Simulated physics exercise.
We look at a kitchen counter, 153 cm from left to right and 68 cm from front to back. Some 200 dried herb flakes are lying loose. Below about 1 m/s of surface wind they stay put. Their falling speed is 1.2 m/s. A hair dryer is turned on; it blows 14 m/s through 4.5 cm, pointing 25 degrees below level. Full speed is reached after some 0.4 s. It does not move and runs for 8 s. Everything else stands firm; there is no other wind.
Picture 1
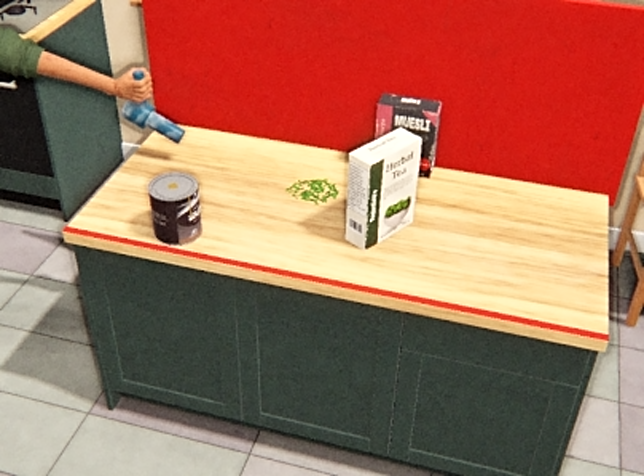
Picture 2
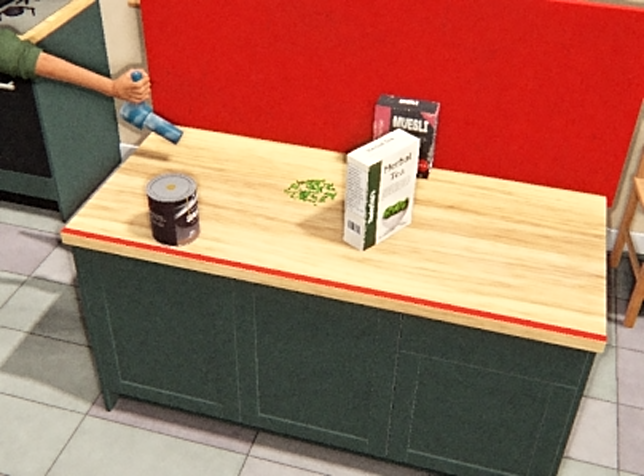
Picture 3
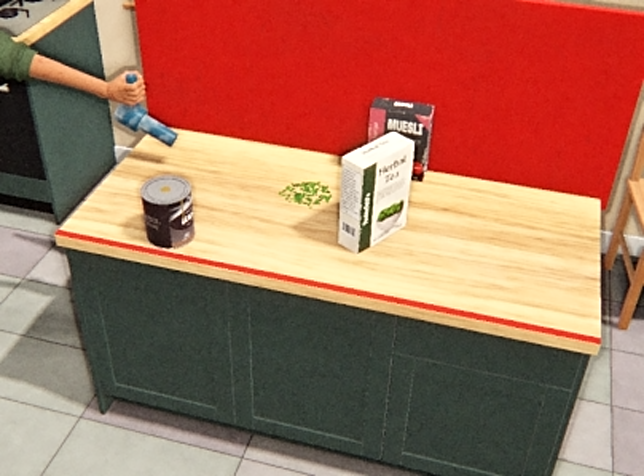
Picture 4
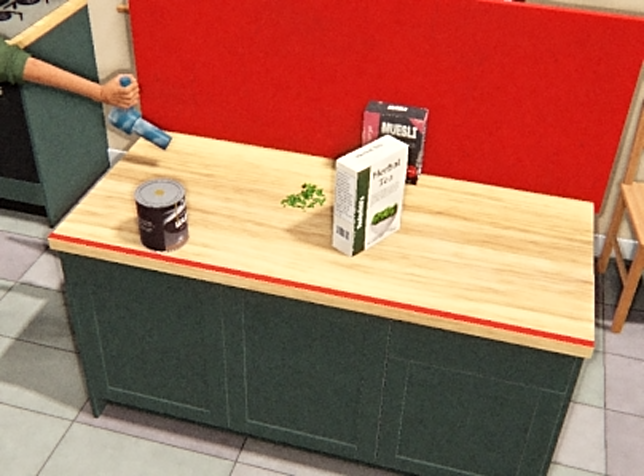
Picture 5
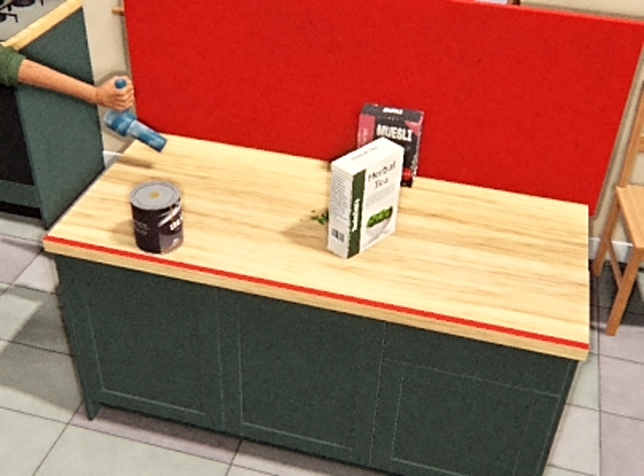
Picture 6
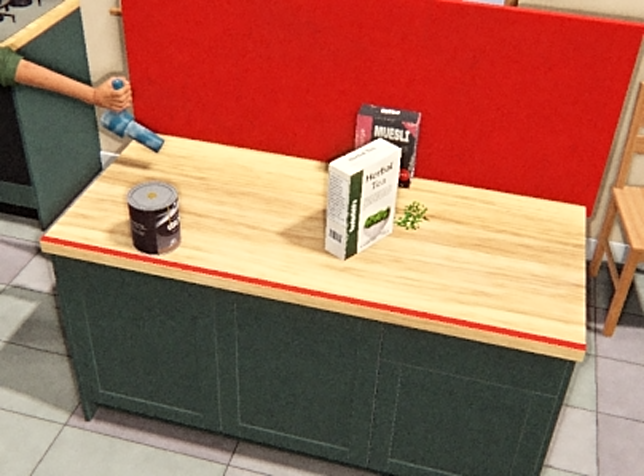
Hand aiming a blue hair dryer across a wooden kitchen counter, green herb flakes sliding right behind a tea carton and reappearing beyond.
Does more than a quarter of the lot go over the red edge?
As for a quarter going over the red edge: No.
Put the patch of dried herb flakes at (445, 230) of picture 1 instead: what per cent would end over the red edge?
It would be near 0 %.
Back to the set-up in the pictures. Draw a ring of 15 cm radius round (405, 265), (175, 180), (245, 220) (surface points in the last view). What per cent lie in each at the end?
In turn about 1 %, 0 %, 0 %.
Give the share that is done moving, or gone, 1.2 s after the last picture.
About 60 %.
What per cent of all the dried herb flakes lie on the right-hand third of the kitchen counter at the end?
Near 30 %.
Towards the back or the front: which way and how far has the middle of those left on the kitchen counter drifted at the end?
To the front, by about 10 cm.
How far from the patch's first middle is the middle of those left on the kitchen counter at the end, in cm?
About 65 cm.
Then, 1.2 s after the last picture, 43 % are on the move or not yet settled, 0 % are over the red edge; the middle of those still in play is near (476, 255).
Then, 2.2 s after the last picture, 36 % are on the move or not yet settled, 0 % are over the red edge; the middle of those still in play is near (487, 259).
Then, 4.0 s after the last picture, 24 % are on the move or not yet settled, 0 % are over the red edge; the middle of those still in play is near (501, 262).
Then, 7.6 s after the last picture, at the end, 0 % are over the red edge; the middle of those still in play is near (501, 261).
